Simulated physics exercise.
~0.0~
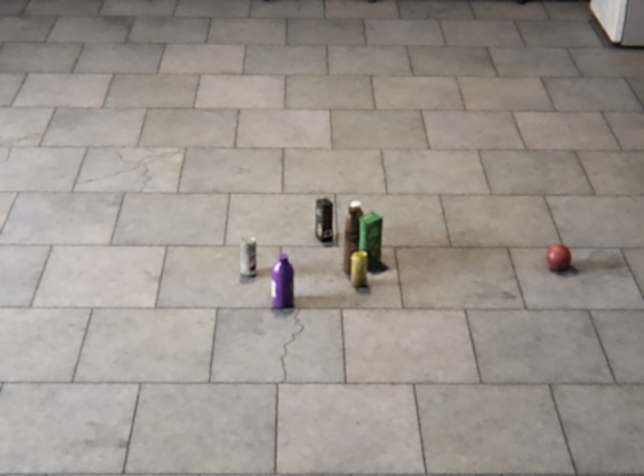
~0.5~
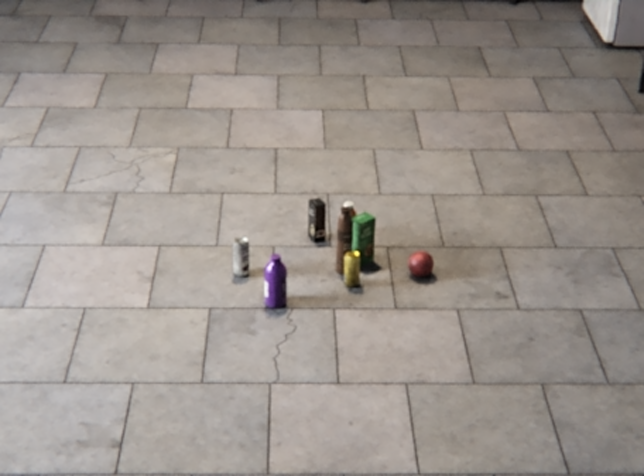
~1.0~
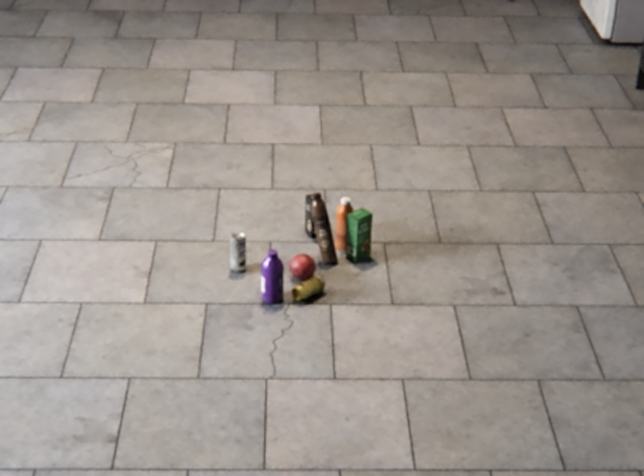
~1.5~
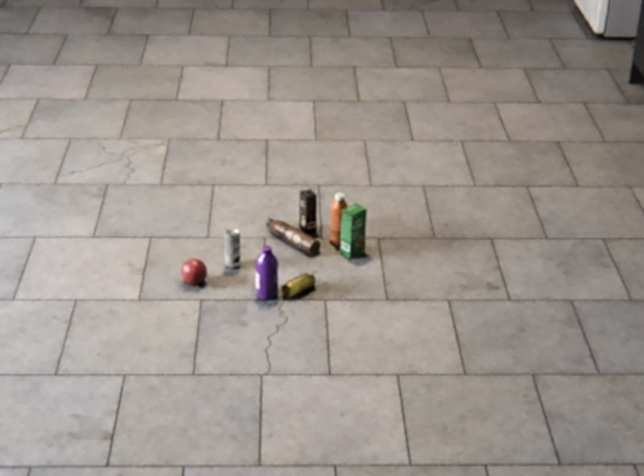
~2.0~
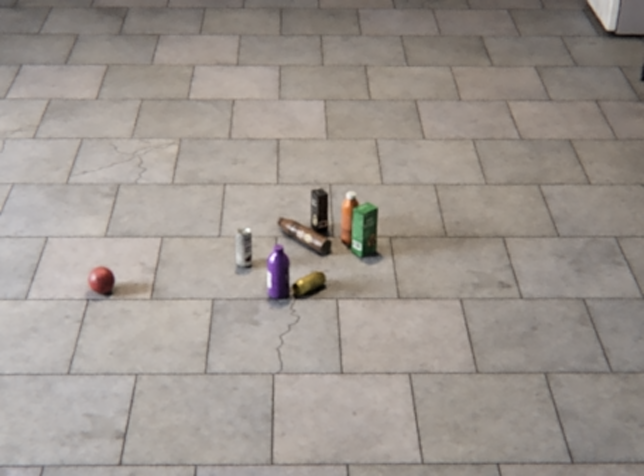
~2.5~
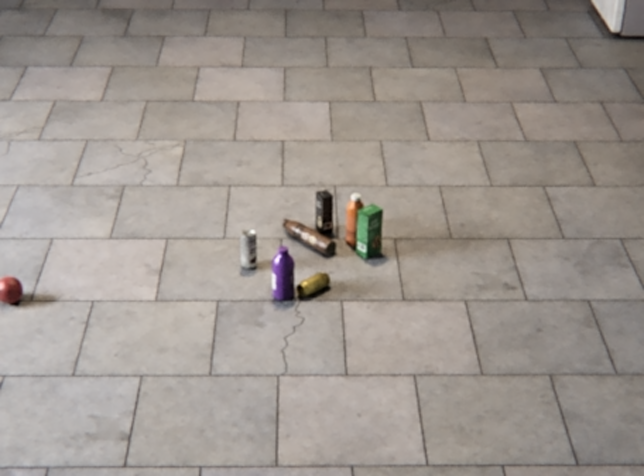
A green carton stood among a small group of bottles, cans and a black carton on a tiled floor as a red ball rolled in from the right, knocked over a yellow can and a brown bottle, and rolled on to the left edge.
